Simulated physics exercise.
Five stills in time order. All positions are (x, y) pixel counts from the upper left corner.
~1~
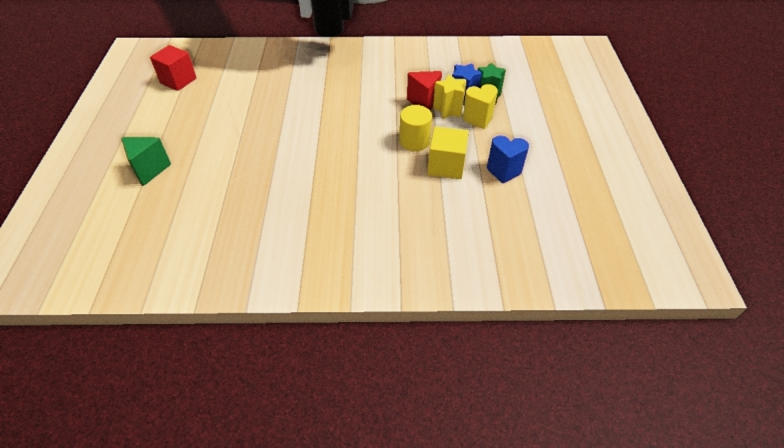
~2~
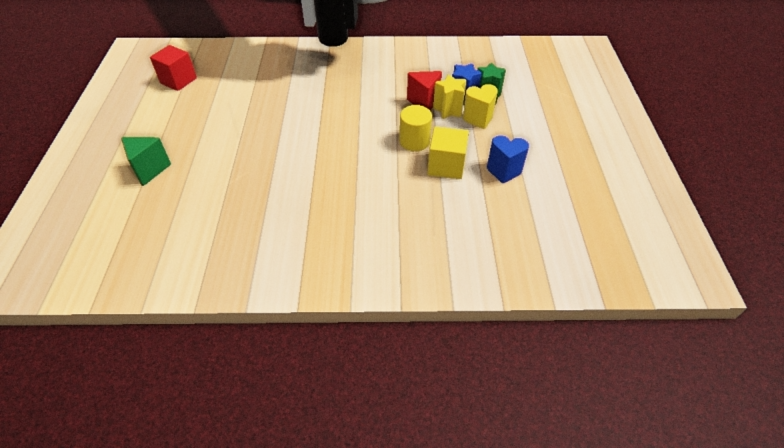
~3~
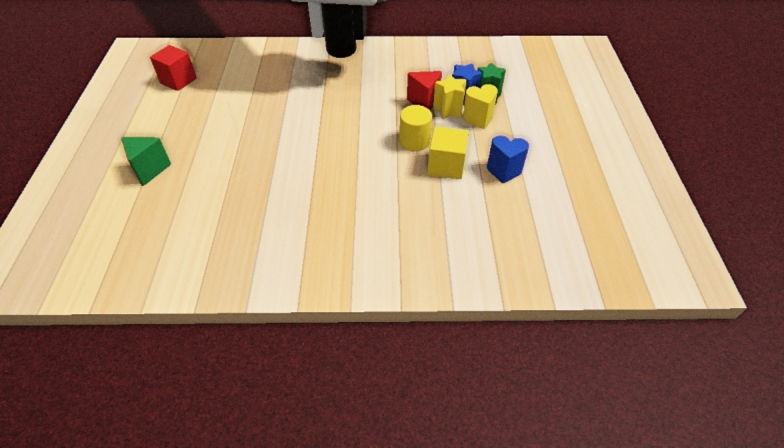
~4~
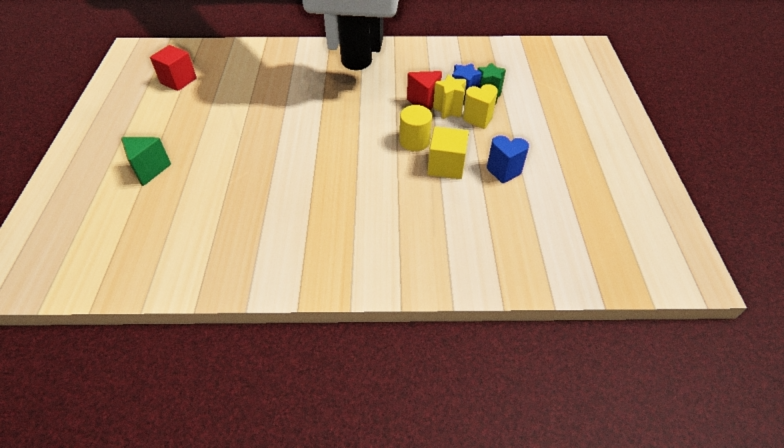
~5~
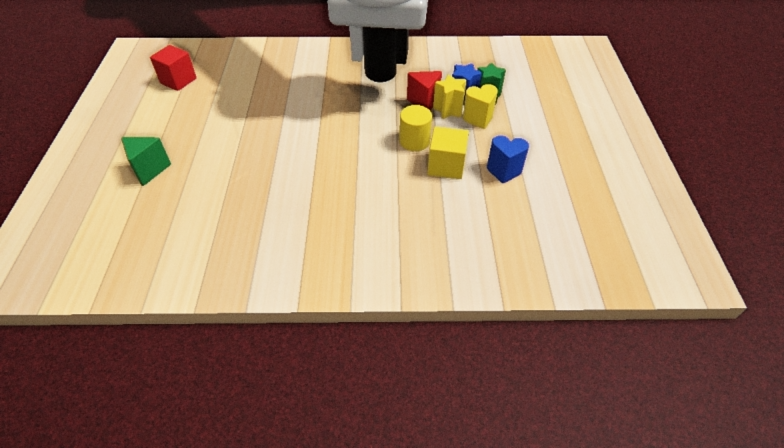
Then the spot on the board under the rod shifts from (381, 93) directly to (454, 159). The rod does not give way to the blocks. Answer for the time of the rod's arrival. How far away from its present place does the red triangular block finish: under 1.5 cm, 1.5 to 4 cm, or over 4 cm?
It is going to finish within 1.5 cm of where it is now.
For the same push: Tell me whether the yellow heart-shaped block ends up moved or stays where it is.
Stays put.
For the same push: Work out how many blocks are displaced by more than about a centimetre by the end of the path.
The result: Two blocks.
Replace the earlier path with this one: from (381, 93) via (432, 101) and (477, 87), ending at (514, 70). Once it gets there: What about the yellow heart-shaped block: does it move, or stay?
The yellow heart-shaped block moves.
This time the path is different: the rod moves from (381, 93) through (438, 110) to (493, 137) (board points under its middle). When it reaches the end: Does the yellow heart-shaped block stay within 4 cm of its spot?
I expect not.
What follows on the original path. One third of the way, rod (405, 95); nothing pushed yet.
Two thirds of the way, rod (429, 117); yellow circle (422, 130); yellow four-sided block (455, 147), turned 20° anticlockwise.
At the end, rod (456, 141); yellow circle (425, 142); red triangular block still; yellow four-sided block (455, 159), turned 75° anticlockwise; yellow heart-shaped block still.
